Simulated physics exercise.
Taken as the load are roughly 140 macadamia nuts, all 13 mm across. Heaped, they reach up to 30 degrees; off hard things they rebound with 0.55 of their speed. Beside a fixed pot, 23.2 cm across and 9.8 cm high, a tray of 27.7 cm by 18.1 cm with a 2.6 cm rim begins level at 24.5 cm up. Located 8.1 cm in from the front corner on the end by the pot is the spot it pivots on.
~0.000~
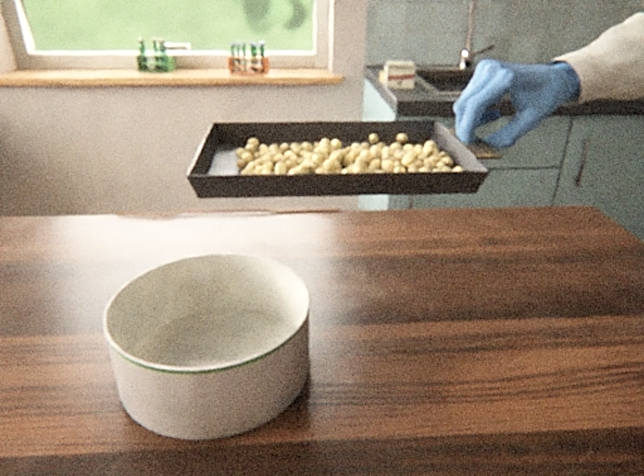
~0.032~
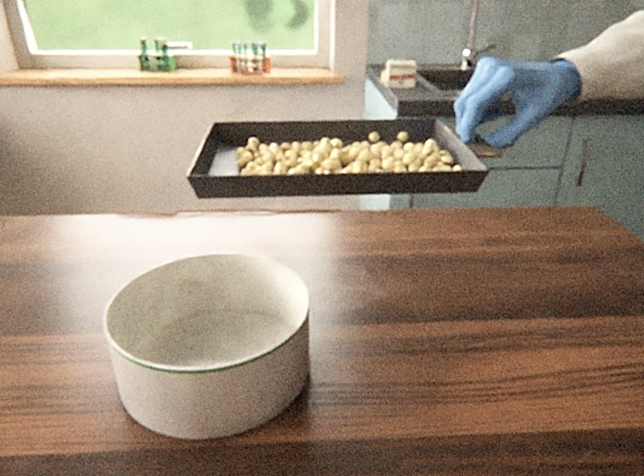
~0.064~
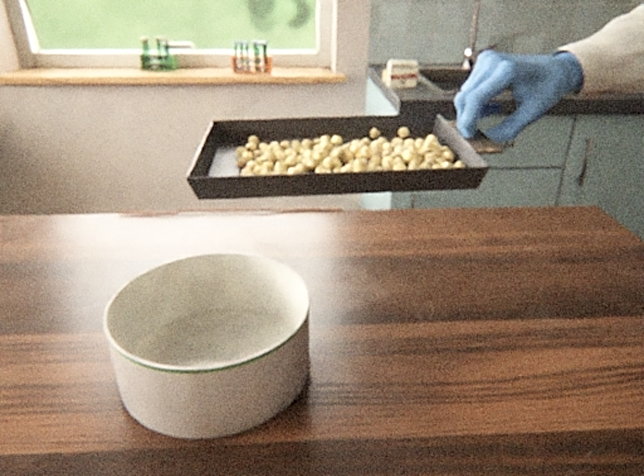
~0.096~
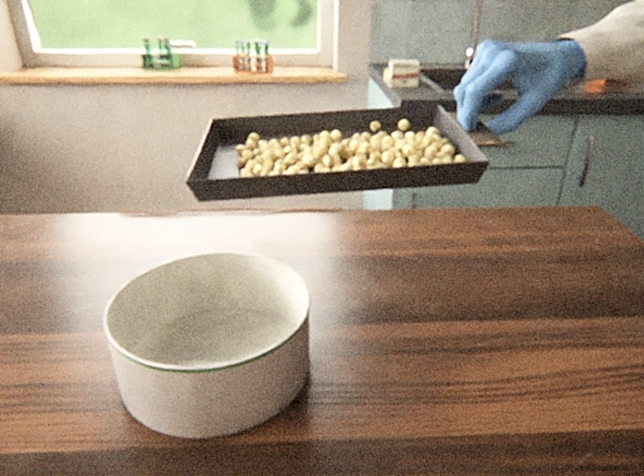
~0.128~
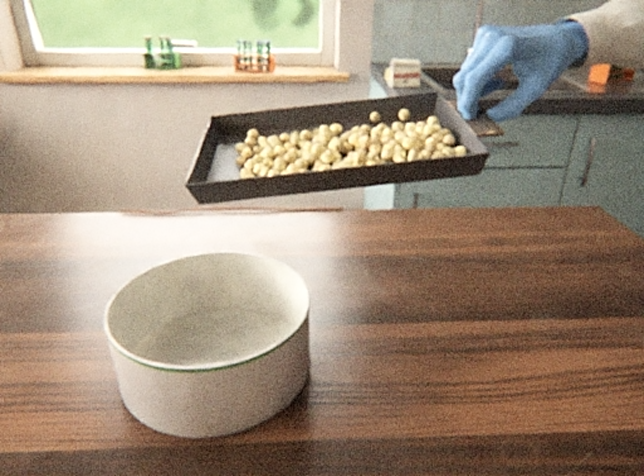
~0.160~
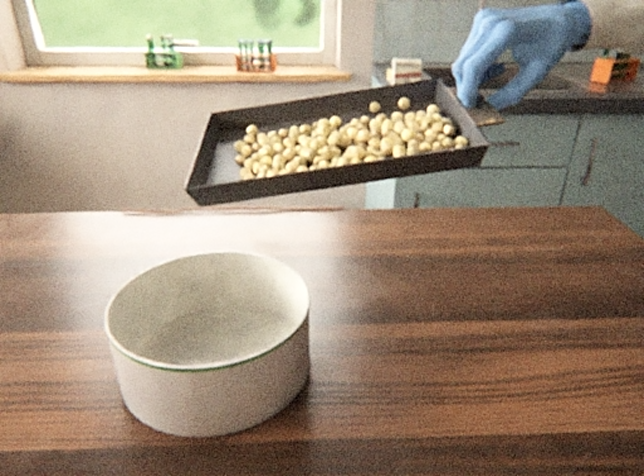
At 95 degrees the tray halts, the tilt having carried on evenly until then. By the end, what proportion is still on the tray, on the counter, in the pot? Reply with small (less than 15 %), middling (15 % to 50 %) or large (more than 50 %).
Left on the tray - small, counter - small, pot - large.
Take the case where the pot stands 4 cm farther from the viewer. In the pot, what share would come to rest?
Around 85 per cent.
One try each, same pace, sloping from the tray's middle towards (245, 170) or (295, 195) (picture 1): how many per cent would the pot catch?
80 and 80 %.
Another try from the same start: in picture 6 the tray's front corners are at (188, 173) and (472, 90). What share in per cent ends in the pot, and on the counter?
In the pot: 40 per cent; on the counter: 60 per cent.
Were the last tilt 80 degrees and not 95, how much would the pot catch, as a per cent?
About 95 in a hundred would end up in the pot.
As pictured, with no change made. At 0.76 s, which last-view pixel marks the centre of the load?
I'd put it close to (222, 183).
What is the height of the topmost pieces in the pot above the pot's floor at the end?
About 3.0 centimetres.
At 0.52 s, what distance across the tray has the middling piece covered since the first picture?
About 6 cm.
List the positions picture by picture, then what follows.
In the first picture, tray tilt 0 degrees, front corners at (196, 173) and (480, 169); middle of the pieces at (347, 161); pot at (210, 301).
In the second picture, tray tilt 0 degrees, front corners at (196, 173) and (480, 168); middle of the pieces at (347, 160).
In the third picture, tray tilt 2 degrees, front corners at (195, 175) and (480, 164); middle of the pieces at (348, 158).
In the fourth picture, tray tilt 4 degrees, front corners at (194, 177) and (480, 158), lowest corner left front; middle of the pieces at (347, 154).
In the fifth picture, tray tilt 8 degrees, front corners at (194, 181) and (480, 150), lowest corner left front; middle of the pieces at (347, 148).
In the sixth picture, tray tilt 11 degrees, front corners at (193, 184) and (480, 141), lowest corner left front; middle of the pieces at (346, 142); pot at (211, 299). Its pace works out near 115 degrees a second.
Then, at 0.52 s, tilt 52 degrees; the tray holds 100 %, the pot 0 %.
After 0.76 s, tilt 79 degrees; the tray holds 85 %, the pot 5 %.
After 1.11 s, tilt 95 degrees; the tray holds 5 %, the pot 90 %.
At rest (2.1 s), tray 0 %, counter 0 %, pot 100 %.
